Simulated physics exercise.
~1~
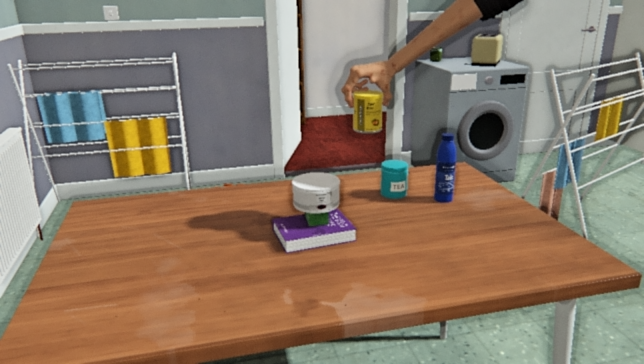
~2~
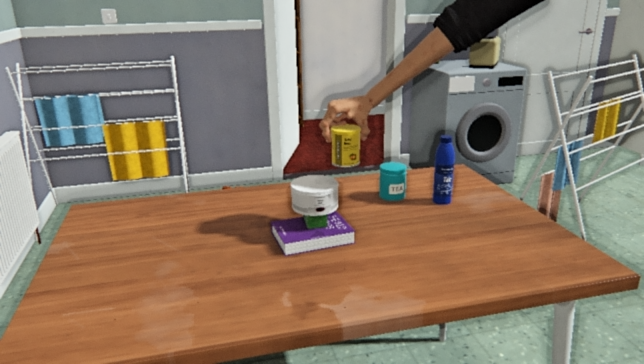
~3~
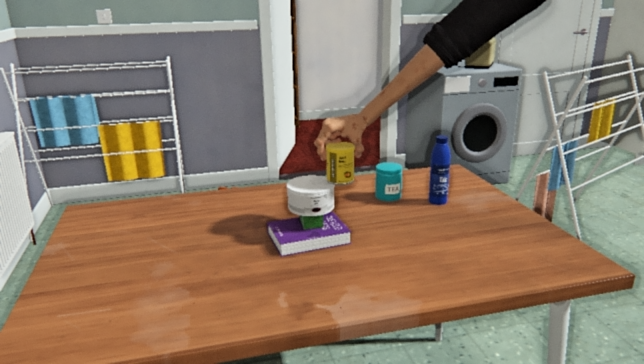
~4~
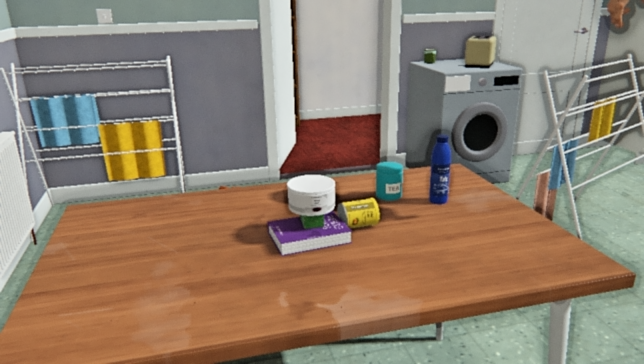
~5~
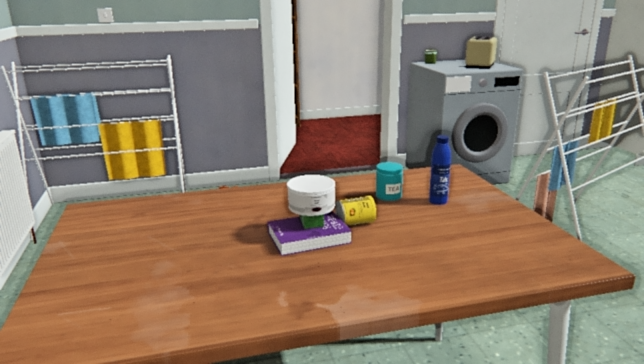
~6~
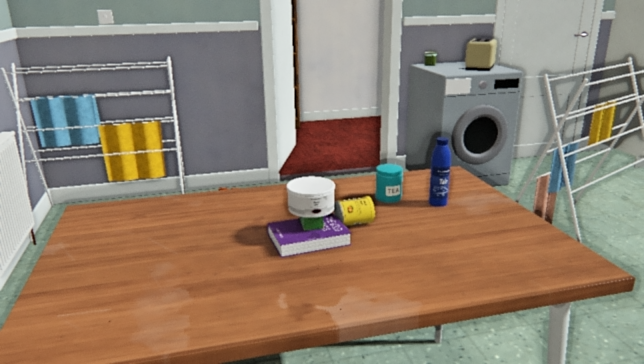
Hand lowering a yellow pot beside a white tub stacked on a green block and purple book, the pot ending on its side.
